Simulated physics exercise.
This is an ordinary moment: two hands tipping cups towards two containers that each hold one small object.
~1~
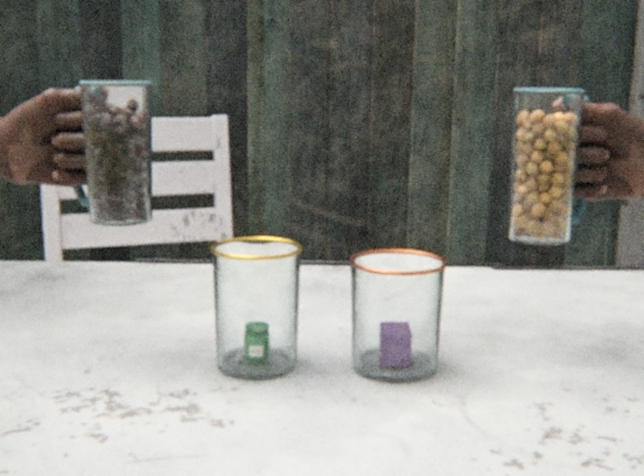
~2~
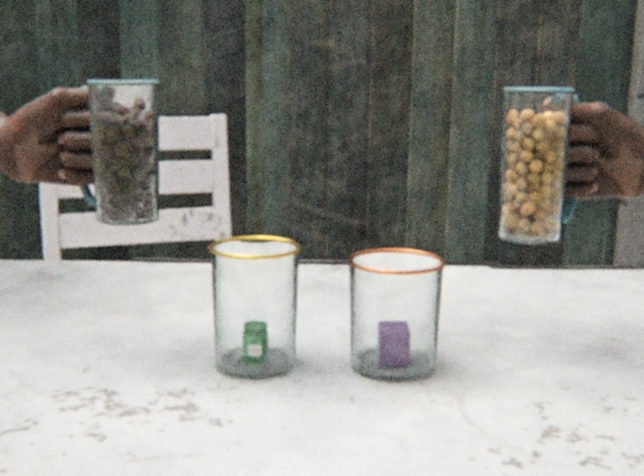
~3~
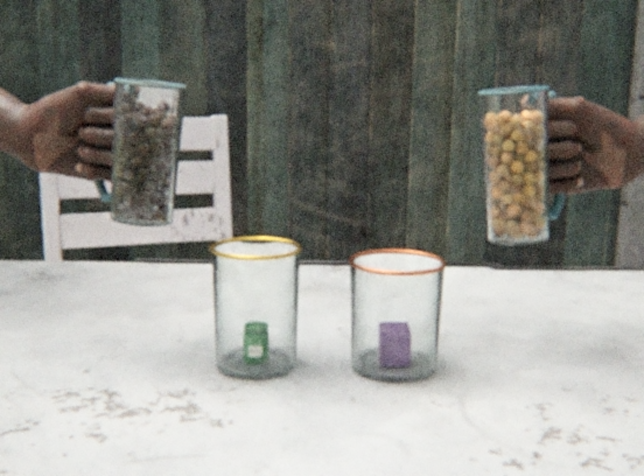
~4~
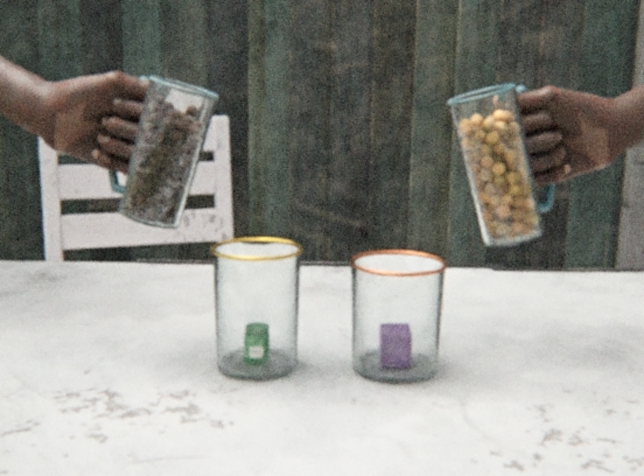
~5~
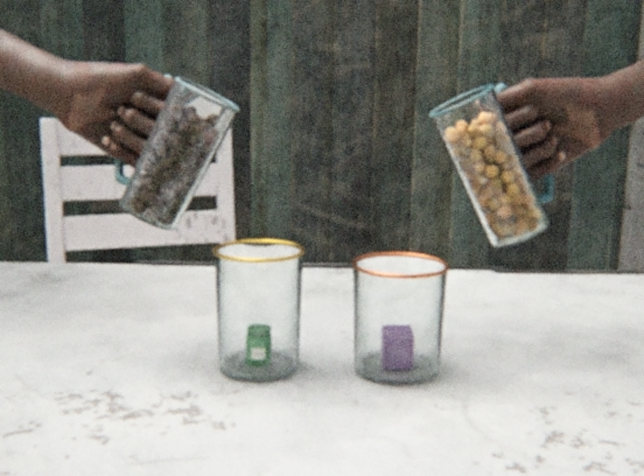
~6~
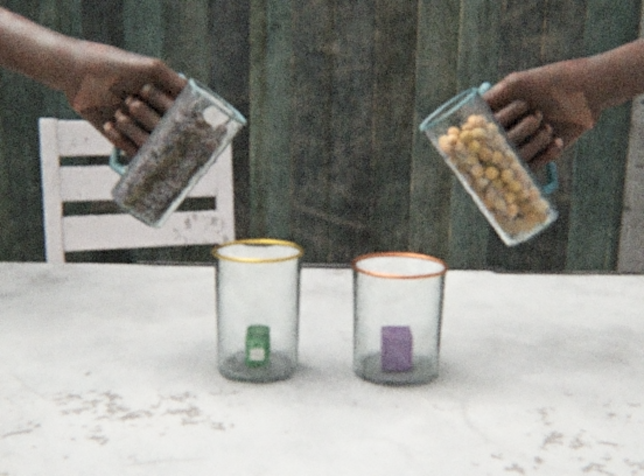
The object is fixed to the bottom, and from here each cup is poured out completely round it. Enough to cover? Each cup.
In the end the left object will get fully engulfed, the right object will get fully engulfed.
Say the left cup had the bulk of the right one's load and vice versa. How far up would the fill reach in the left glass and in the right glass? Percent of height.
Roughly 60 and 55.
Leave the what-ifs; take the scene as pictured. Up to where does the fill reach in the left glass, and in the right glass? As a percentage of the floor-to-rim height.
Roughly 55 % for the left and 60 % for the right.
Then, 0.34 s on from there, left glass empty, all of its cupful still in the cup; right glass empty, all of its cupful still in the cup.
Then, 0.77 s on from there, left glass nearly empty, nearly all of its cupful still in the cup; right glass nearly empty, nearly all of its cupful still in the cup.
Then, 1.23 s on from there, left glass a third full, near a third of its cupful still in the cup; right glass a third full, near a third of its cupful still in the cup.
In the end, left glass half full (surface near (258, 302)), nothing beside it; right glass two thirds full (surface near (398, 304)), nothing beside it; the left thing is covered; the right thing is covered.
